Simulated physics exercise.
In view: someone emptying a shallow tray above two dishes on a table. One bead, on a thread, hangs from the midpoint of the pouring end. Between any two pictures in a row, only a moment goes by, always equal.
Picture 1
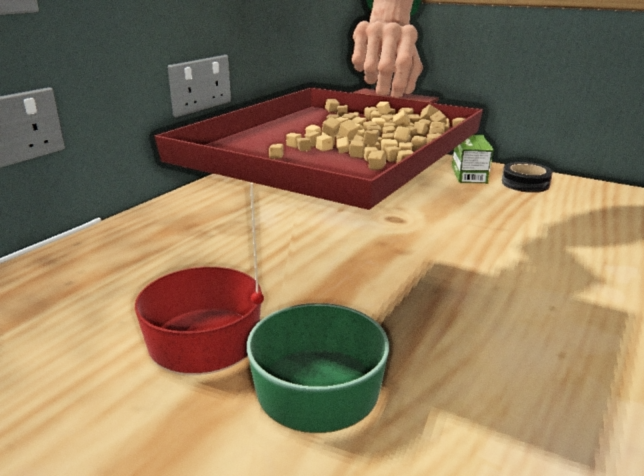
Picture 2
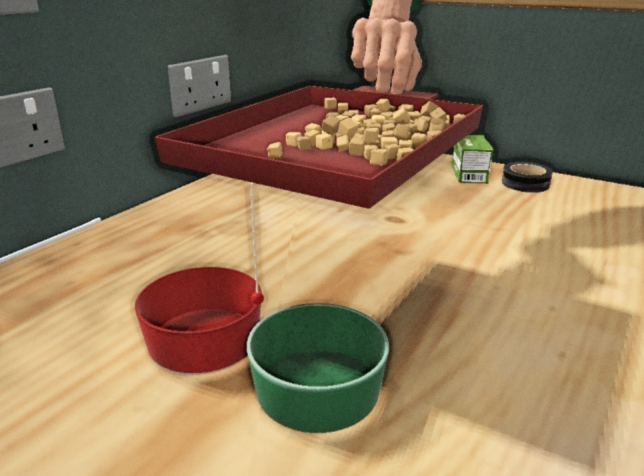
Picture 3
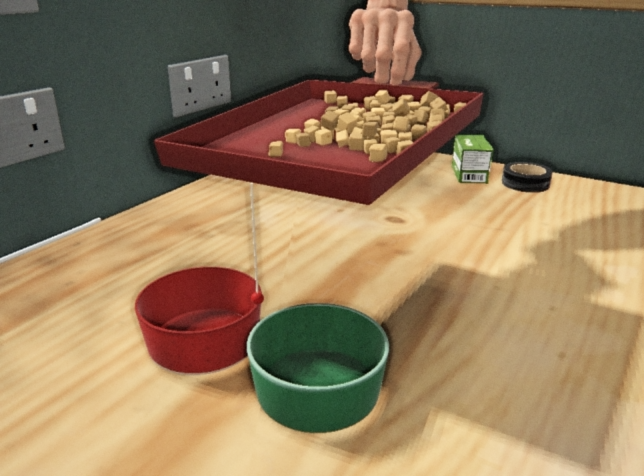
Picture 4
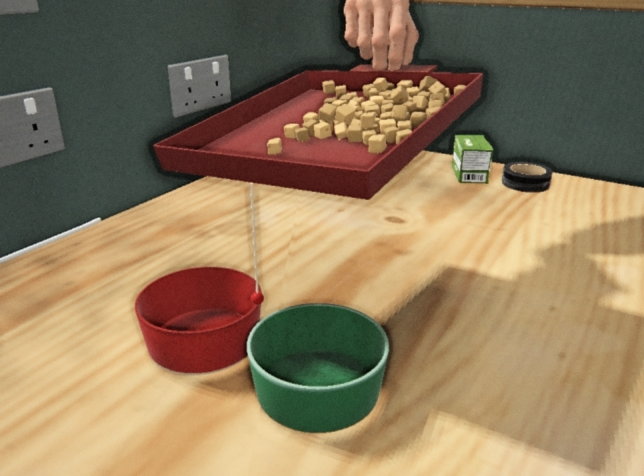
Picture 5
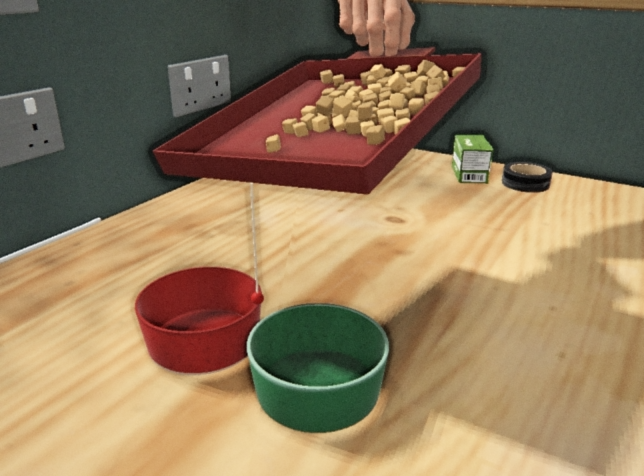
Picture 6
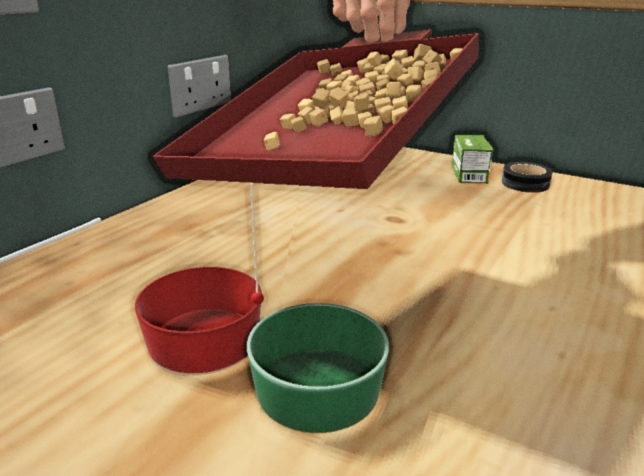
Above two dishes on a table, a hand steadily raises the back of a red tray holding small wooden cubes.
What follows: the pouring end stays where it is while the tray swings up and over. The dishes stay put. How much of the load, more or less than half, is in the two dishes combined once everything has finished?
The dishes collect the majority.
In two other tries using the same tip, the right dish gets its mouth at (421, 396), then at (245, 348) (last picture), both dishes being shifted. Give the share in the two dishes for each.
0 per cent the first time, 60 per cent the second time.
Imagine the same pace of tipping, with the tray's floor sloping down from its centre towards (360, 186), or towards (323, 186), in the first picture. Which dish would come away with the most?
Tilt 1: Right-side dish. Tilt 2: Right-side dish.
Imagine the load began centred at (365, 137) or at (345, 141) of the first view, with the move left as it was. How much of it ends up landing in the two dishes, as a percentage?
Roughly 60 per cent, and 60 per cent.
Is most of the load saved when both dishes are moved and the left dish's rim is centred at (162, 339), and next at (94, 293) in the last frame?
Held in all, by try: A smaller portion, then a smaller portion.
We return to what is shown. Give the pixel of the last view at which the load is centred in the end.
The centre comes to rest near (187, 331).
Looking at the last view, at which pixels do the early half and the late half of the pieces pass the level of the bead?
The early half goes through (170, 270), the late half through (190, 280).
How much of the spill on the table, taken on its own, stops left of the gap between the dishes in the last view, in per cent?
Near 100 in a hundred.
Shortly afterwards, tray tipped steeply; the bulk on the tray; only a few in the left dish; only a few outside both; a little in the air.
Next, tray tipped past a quarter turn; near two thirds on the tray; a little in the left dish; near a quarter outside both.
Some moments later, tray tipped past a quarter turn; near two thirds in the left dish; near a third outside both.
In the end, tray tipped past a quarter turn; none at all in the right dish; near two thirds in the left dish; near a third outside both.
